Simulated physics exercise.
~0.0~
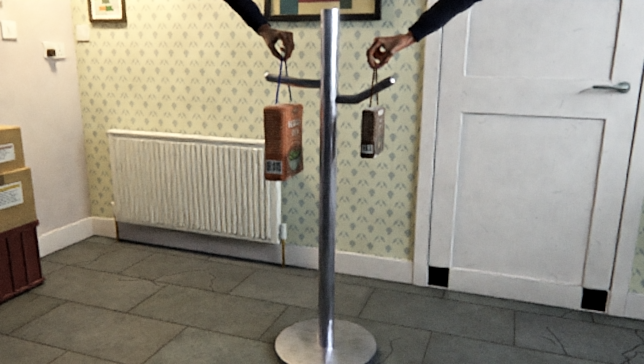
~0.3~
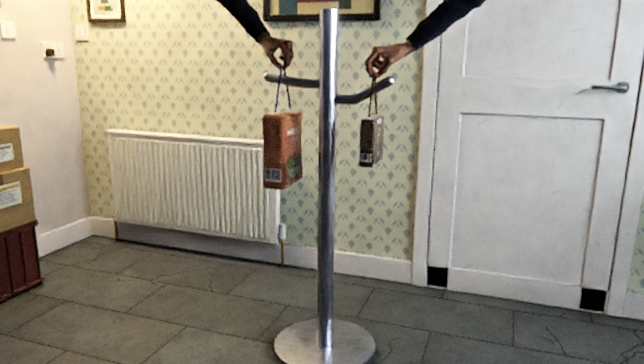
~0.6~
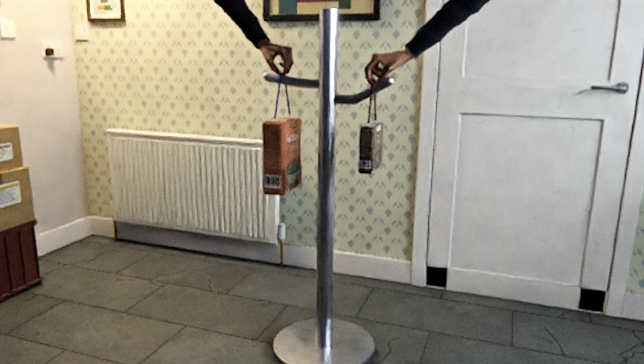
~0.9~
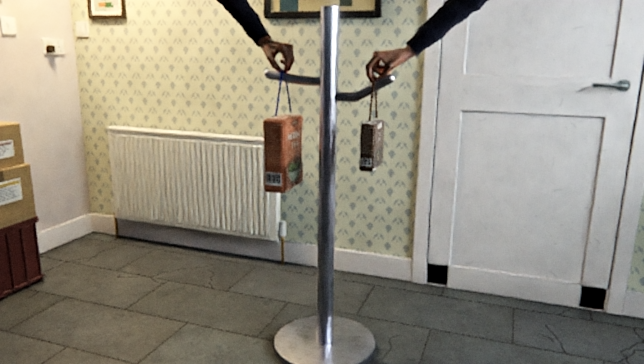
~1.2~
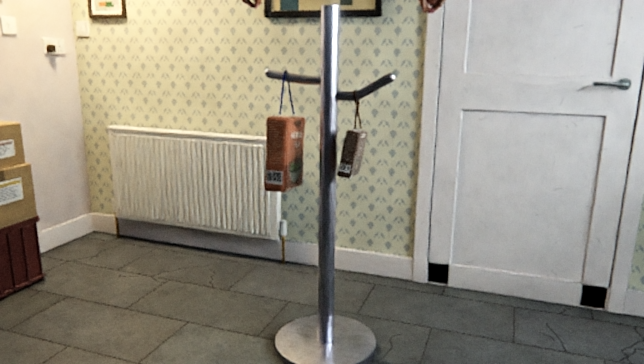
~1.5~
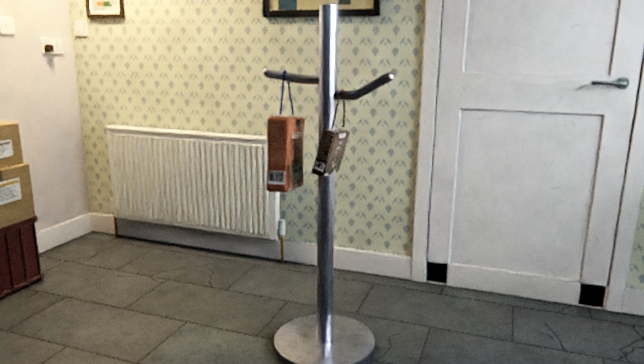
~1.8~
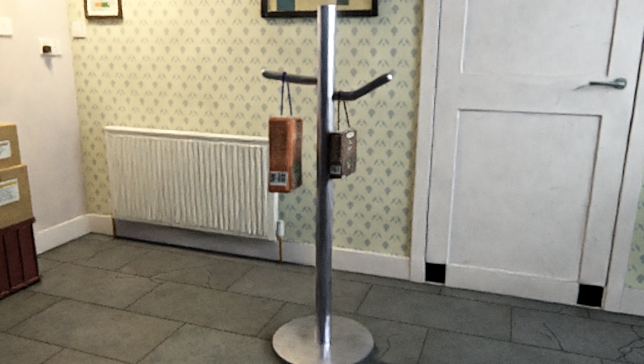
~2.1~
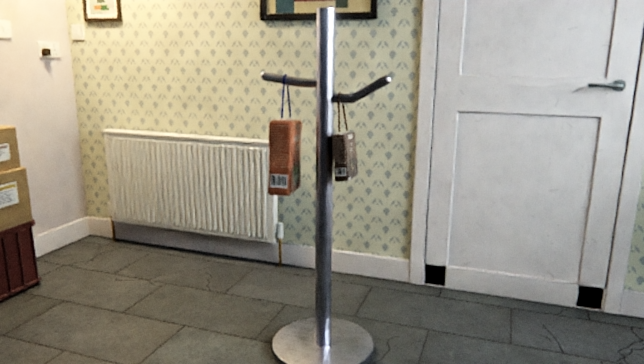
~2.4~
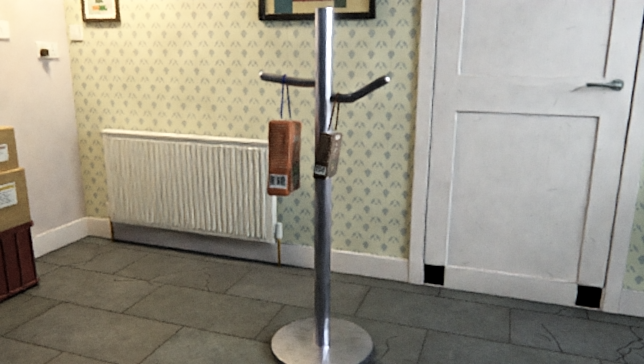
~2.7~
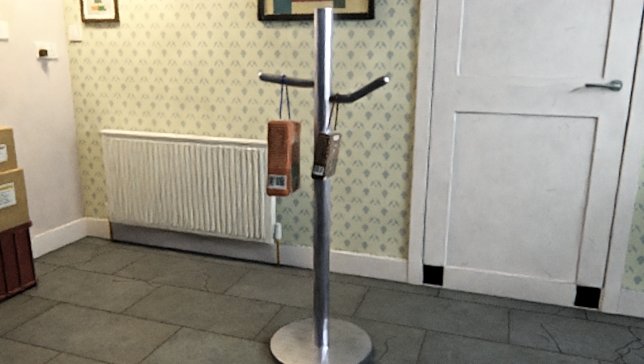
The clip opens on a metal post with two angled pegs, as two hands hold an orange sack on the left and a smaller brown pouch on the right by their loops. The hands lower both items until the loops rest on the pegs, then let go and draw back out of view. The orange sack stays almost still, while the brown pouch slides left along its sloping peg toward the post, tilting and twisting. It swings slightly right, then back left. At the end, both hang from their loops, the pouch leaning close against the post.
